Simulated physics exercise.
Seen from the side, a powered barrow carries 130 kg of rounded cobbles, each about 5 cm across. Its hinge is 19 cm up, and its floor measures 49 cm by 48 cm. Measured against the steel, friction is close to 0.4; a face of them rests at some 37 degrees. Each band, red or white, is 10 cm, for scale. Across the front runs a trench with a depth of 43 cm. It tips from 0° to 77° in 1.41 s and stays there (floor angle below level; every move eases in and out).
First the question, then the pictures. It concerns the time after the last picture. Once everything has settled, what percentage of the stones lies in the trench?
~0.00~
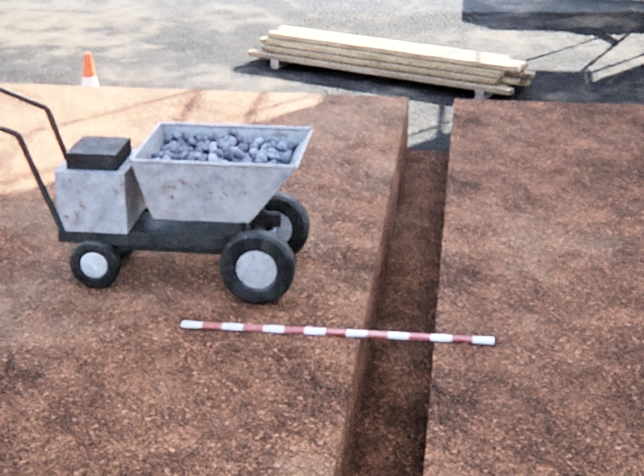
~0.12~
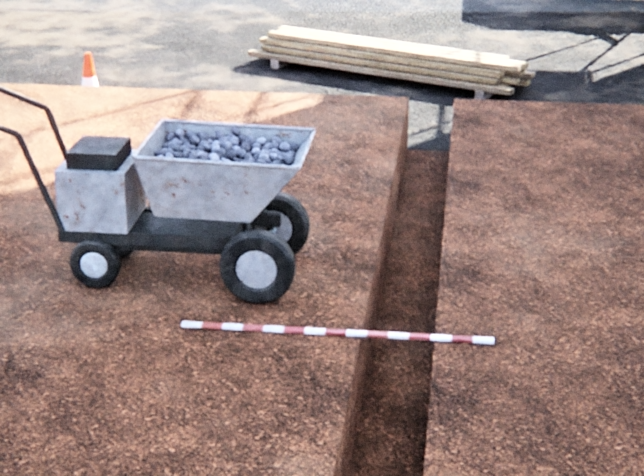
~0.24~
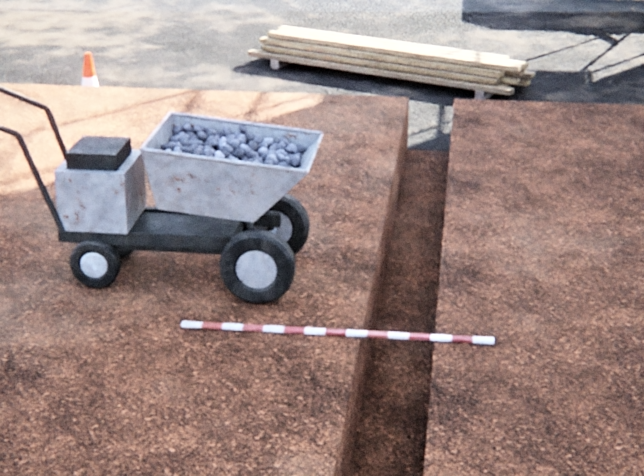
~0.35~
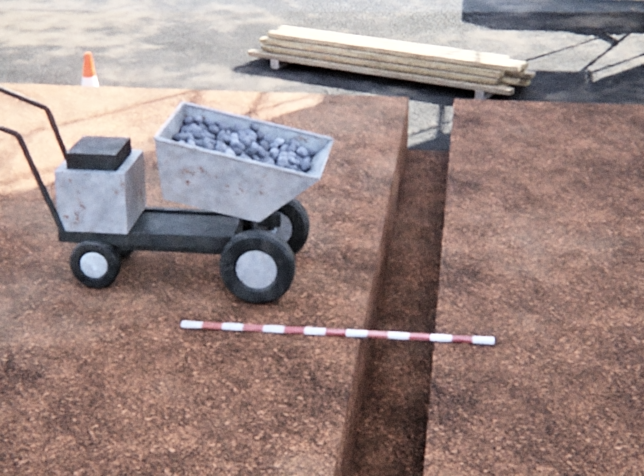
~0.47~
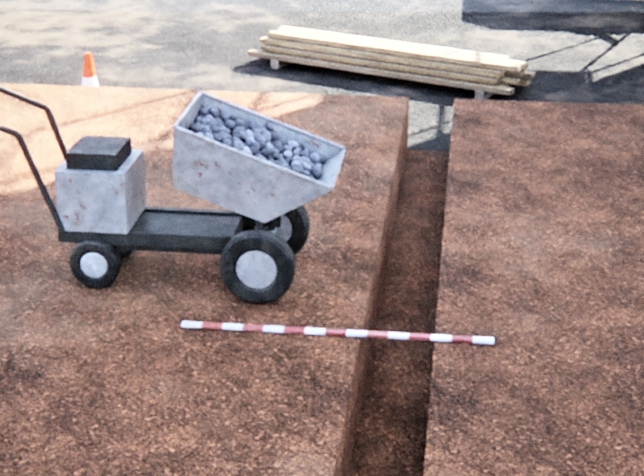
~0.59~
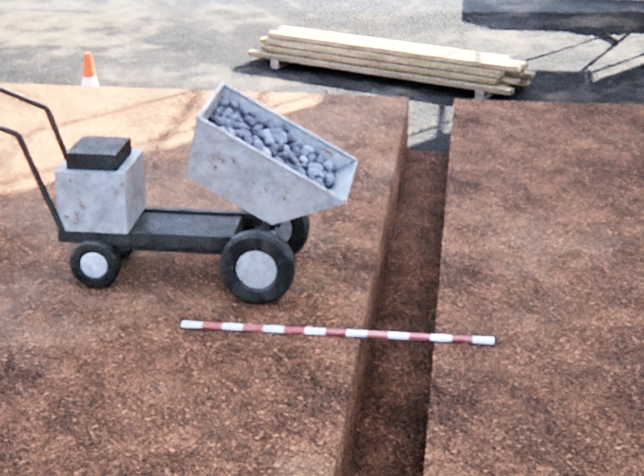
I would say 97 percent.
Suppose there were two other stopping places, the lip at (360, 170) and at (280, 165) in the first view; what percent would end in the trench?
The first gives about 10 percent and the second about 100 percent.
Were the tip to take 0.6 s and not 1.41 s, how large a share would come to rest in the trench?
About 75 percent, I'd say.
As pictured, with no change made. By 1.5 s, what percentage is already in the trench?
Some 55 per cent.
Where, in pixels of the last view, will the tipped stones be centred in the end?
Look at roughly (409, 343).
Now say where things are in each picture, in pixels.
In the first frame, the tray is at 0°, its lip at (296, 167); the top of the load is at (224, 142).
In the second frame, lip at (299, 168), floor tilted 2°, highest stones at (212, 143); the stones move at 0.2 m/s on average.
In the third frame, lip at (307, 172), floor tilted 6°, highest stones at (206, 135); the stones move at 0.4 m/s on average.
In the fourth frame, the tray is at 12°, its lip at (319, 179); the top of the load is at (201, 128); the stones move at 0.5 m/s on average.
In the fifth frame, lip at (332, 189), floor tilted 20°, highest stones at (209, 120); the stones move at 0.6 m/s on average.
In the sixth frame, the tray is at 29°, its lip at (345, 202); the top of the load is at (224, 112); the stones move at 0.7 m/s on average.
After 1.1 s the floor is at 65°; 99 % in the tray, 1 % in the trench; the foremost stones are at (389, 255).
After 1.5 s the floor is at 77°; 40 % in the tray, 57 % in the trench, 2 % past the trench; the foremost stones are at (475, 282).
After 1.9 s the floor is at 77°; 13 % in the tray, 84 % in the trench, 3 % past the trench; the foremost stones are at (516, 288).
After 3.8 s the floor is at 77°; 0 % in the tray, 97 % in the trench, 3 % past the trench; the foremost stones are at (533, 291).
